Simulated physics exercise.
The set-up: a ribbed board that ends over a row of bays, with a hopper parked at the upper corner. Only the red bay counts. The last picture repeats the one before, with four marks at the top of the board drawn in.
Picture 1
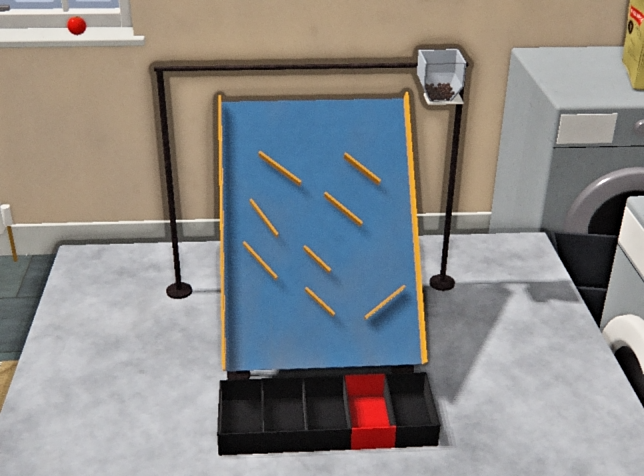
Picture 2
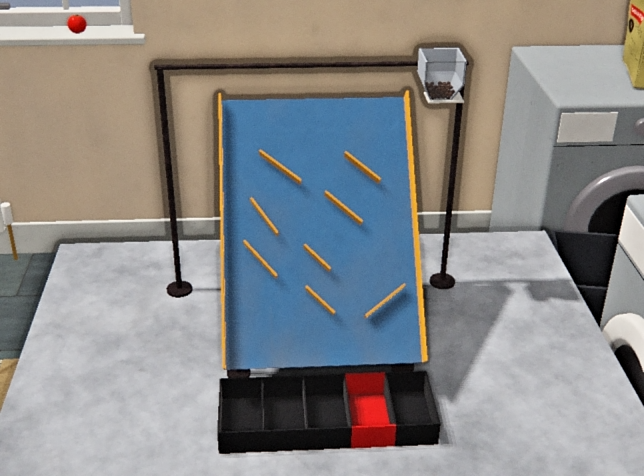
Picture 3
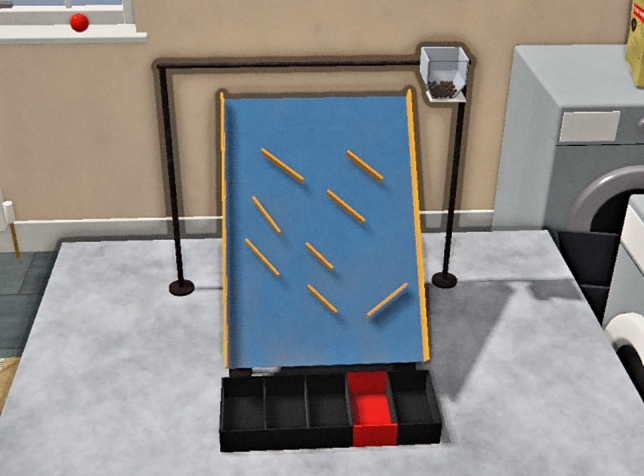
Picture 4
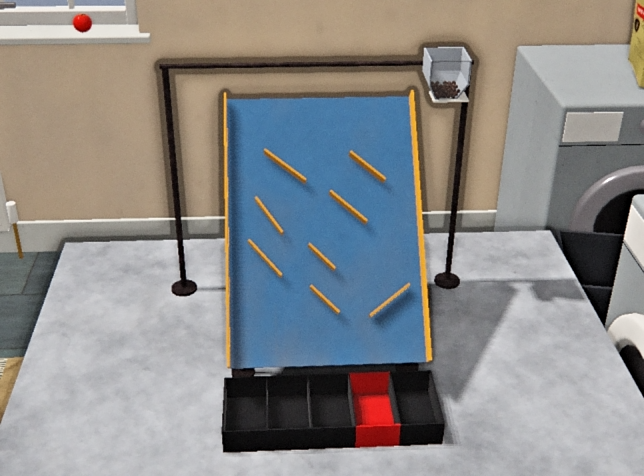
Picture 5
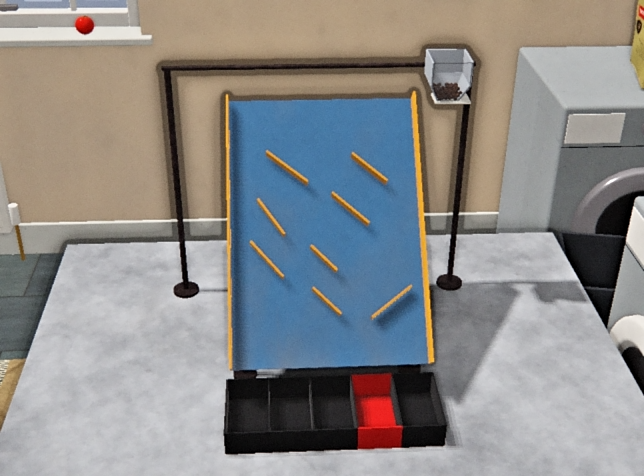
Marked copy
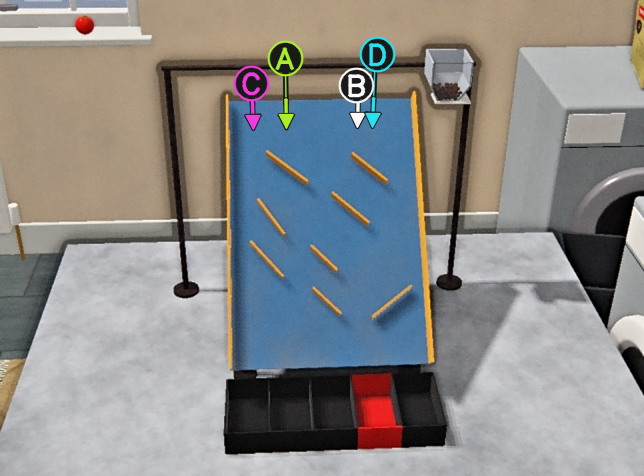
Blue board with slanted orange ribs standing above a row of black bays and one red, small hopper staying still at upper right.
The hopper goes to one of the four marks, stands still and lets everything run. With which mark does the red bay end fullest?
A.
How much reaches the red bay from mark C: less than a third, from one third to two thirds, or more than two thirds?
Mark C gives less than a third.
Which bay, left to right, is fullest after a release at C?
The first.
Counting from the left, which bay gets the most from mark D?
It is the fifth one.
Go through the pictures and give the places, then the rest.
Hopper (439, 91), chocolate balls, door shut, in the first frame.
Ribs (260, 150) to (301, 180), (345, 152) to (381, 179), (251, 198) to (278, 233), in the second frame.
Ribs (328, 190) to (365, 220), (246, 239) to (279, 275), (306, 243) to (332, 268), in the third frame.
Ribs (311, 285) to (339, 312), (370, 315) to (410, 284), in the fourth frame.
Red bay (380, 436), number 4 of 5 from the left, in the fifth frame.
On the marked copy, mark A meets the board at (286, 123); mark B meets the board at (357, 122); mark C meets the board at (253, 124); mark D meets the board at (372, 122).
If A is chosen, roughly a third in the red bay, roughly two thirds in other bays, just a few outside the box.
If B is chosen, about a tenth in the red bay, the larger part in other bays, about a tenth outside the box.
If C is chosen, about a tenth in the red bay, the larger part in other bays, about a tenth outside the box.
If D is chosen, about a tenth in the red bay, the larger part in other bays, about a tenth outside the box.
